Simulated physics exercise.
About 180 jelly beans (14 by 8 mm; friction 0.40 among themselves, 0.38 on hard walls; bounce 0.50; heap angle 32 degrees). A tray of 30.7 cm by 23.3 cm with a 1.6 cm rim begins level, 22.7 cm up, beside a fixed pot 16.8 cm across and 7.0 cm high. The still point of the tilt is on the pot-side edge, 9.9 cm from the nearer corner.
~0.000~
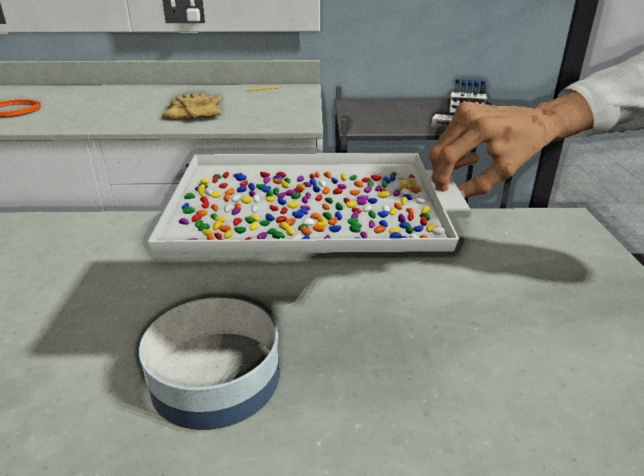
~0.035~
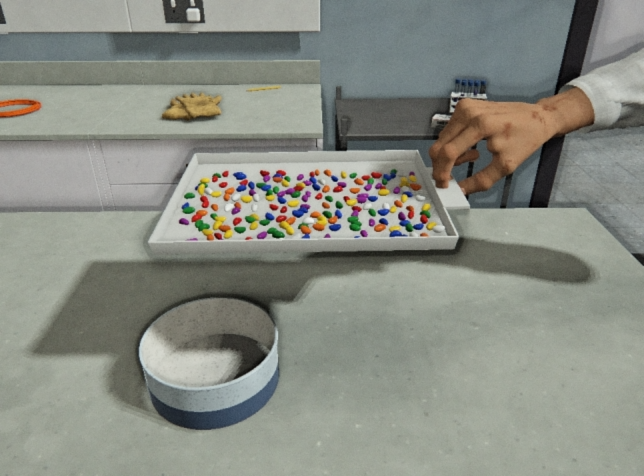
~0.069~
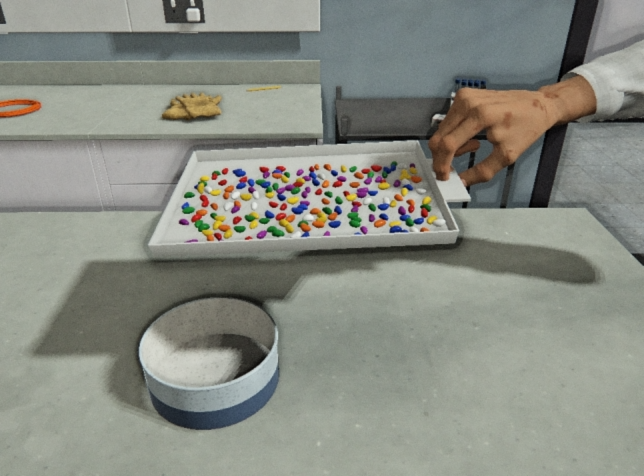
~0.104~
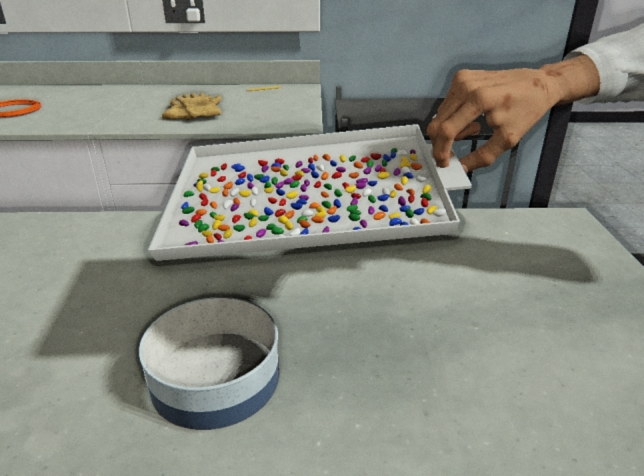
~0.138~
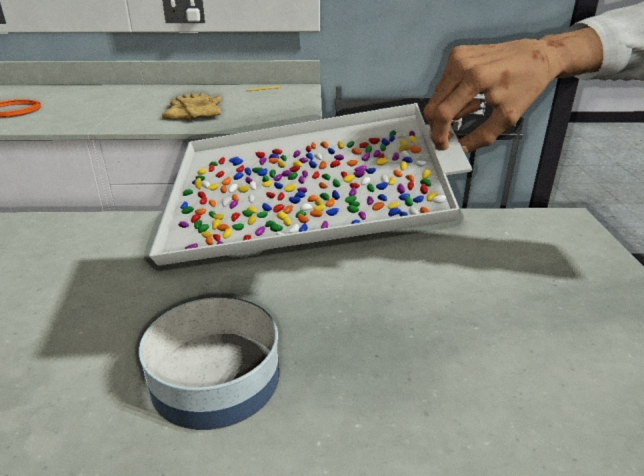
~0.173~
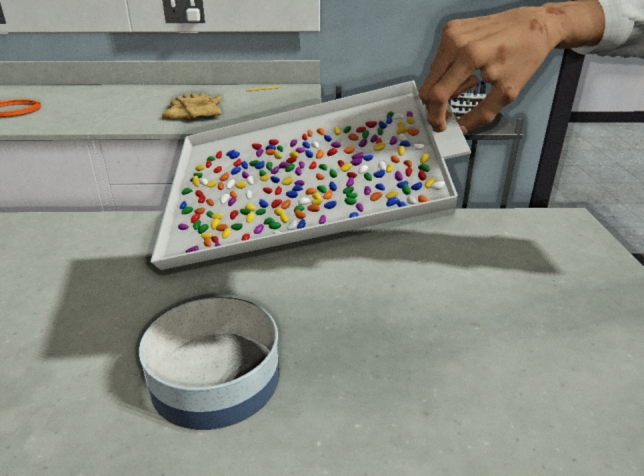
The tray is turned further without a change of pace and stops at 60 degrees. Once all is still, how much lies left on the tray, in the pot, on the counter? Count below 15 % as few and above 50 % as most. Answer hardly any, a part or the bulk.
Tray a part, pot a part, counter a part.
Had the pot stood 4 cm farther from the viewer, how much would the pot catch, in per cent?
Then about 5 per cent.
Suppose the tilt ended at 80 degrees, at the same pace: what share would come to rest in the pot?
In that case some 55 per cent.
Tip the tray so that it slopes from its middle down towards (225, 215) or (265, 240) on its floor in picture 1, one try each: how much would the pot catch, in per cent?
About 15 and 25 per cent.
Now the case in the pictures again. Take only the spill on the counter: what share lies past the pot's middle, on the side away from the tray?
Roughly 90 per cent.
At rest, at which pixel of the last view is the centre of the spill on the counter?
Around (71, 461).
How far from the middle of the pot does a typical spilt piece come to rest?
Roughly 20 cm.
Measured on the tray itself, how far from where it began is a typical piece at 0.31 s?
Roughly 1 cm.
After 0.31 s, tilt 42 degrees; the tray holds 100 %, the pot 0 %.
Then, at 0.40 s, tilt 56 degrees; the tray holds 100 %, the pot 0 %.
After 0.63 s, tilt 60 degrees; the tray holds 70 %, the pot 0 %.
By 2.2 s all is still; tray 30 %, pot 30 %, counter 45 %.
